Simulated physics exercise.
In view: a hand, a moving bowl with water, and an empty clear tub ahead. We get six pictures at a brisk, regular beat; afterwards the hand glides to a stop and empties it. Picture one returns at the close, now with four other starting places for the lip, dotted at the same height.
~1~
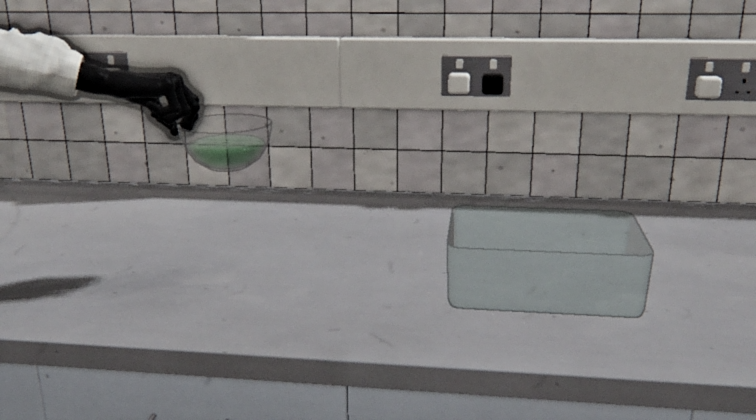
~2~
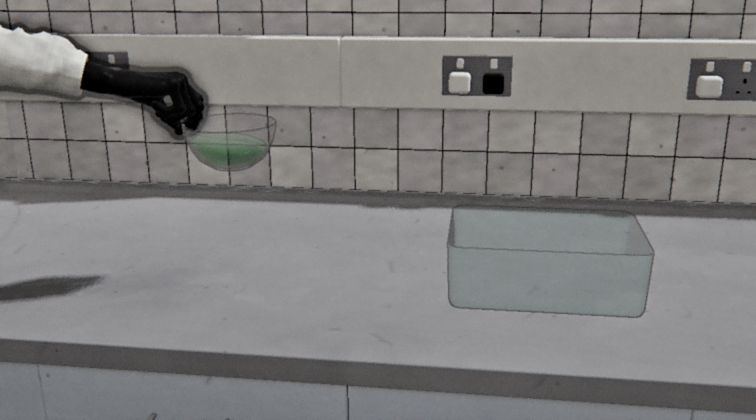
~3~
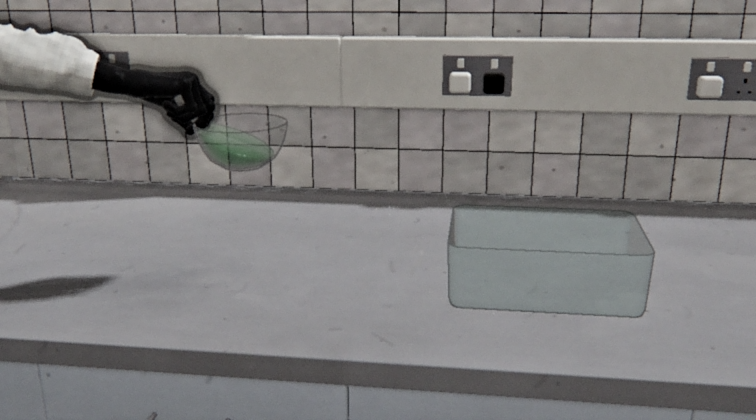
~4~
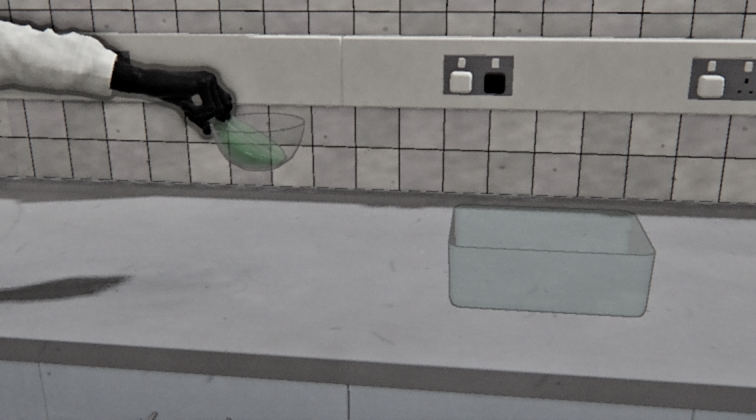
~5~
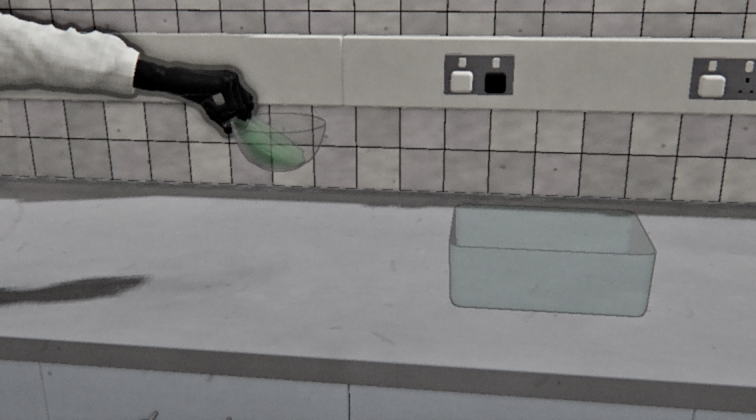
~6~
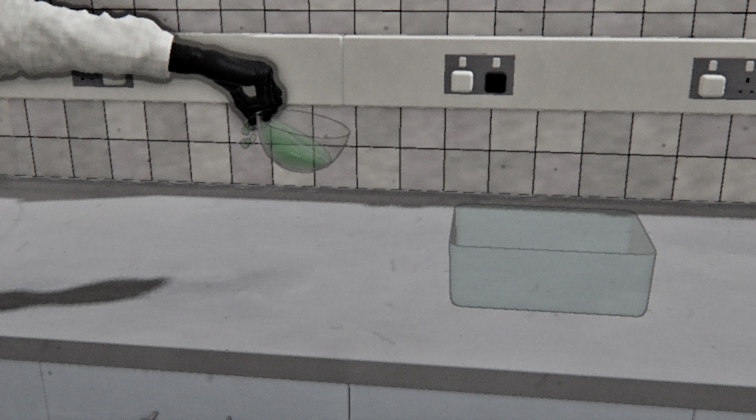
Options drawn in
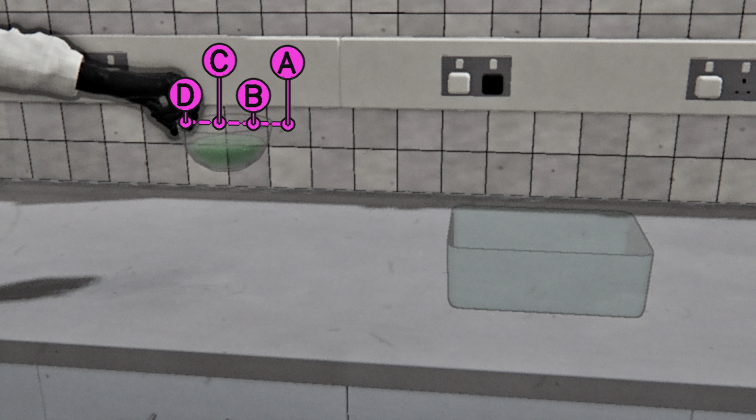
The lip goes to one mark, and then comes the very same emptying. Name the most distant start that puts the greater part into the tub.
The answer is place A.
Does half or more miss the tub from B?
Yes, that goes wrong.
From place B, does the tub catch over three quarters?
No, it does not.
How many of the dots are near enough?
One of them.
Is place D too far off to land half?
Yes, that goes wrong.
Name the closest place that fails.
B.
In magenta, A at (287, 124); B at (253, 123); C at (219, 122); D at (185, 122).
With A, about 66 % lands in the tub, 28 % falls short and 6 % goes beside or beyond.
With B, about 30 % lands in the tub, 66 % falls short and 4 % goes beside or beyond.
With C, about 2 % lands in the tub, 96 % falls short and 3 % goes beside or beyond.
With D, about 0 % lands in the tub, 99 % falls short.
